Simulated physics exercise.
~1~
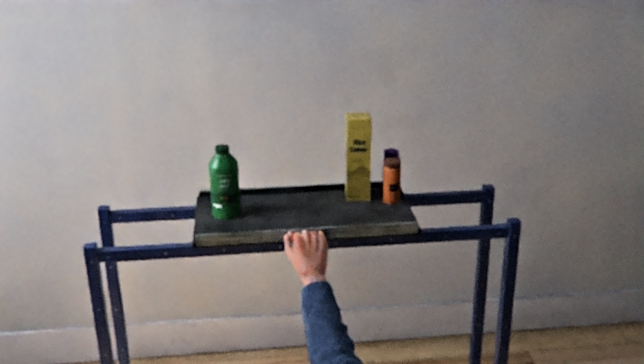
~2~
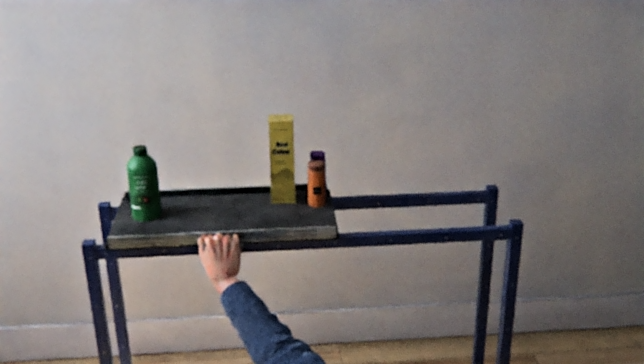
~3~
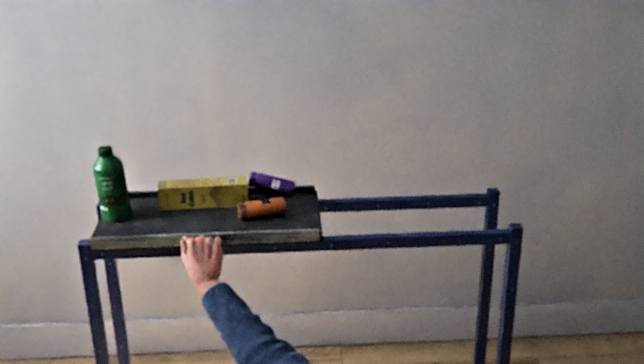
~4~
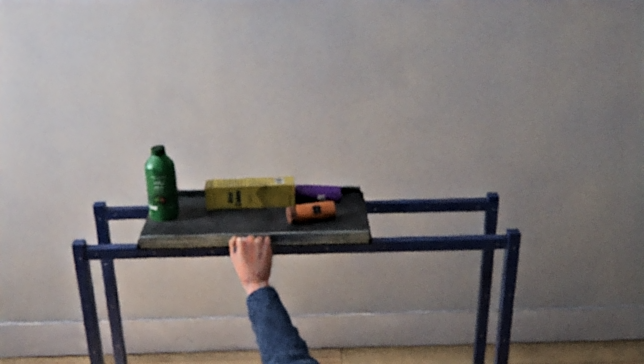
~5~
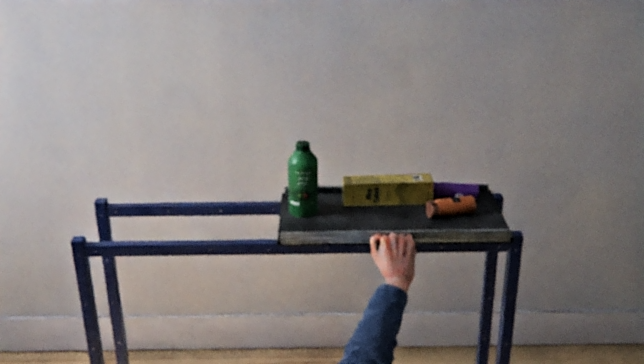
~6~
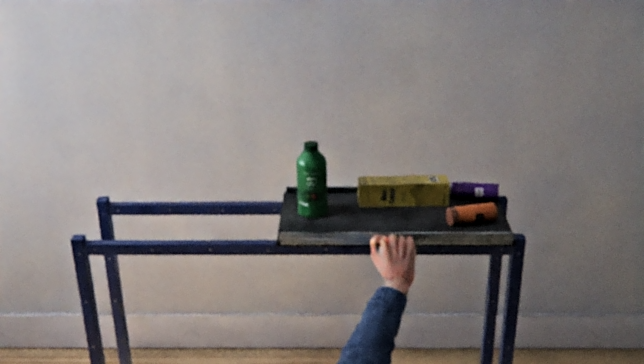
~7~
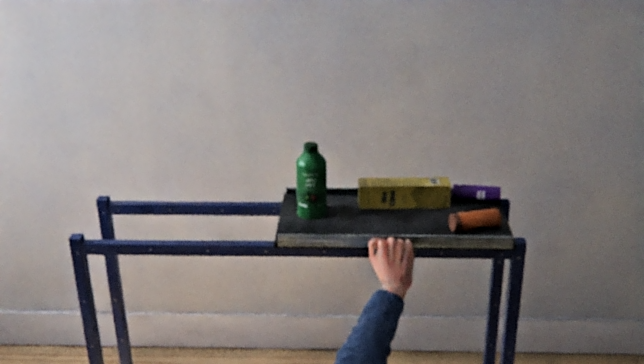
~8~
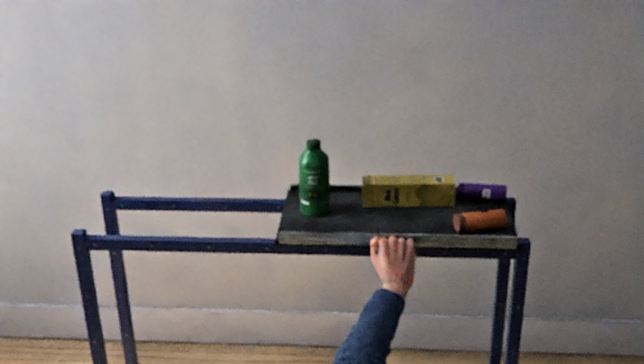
A hand slid a dark tray left along blue rails, and the yellow carton and the orange and purple shakers toppled over. It then pushed the tray to the right end, where they stayed lying on it beside the upright green bottle.
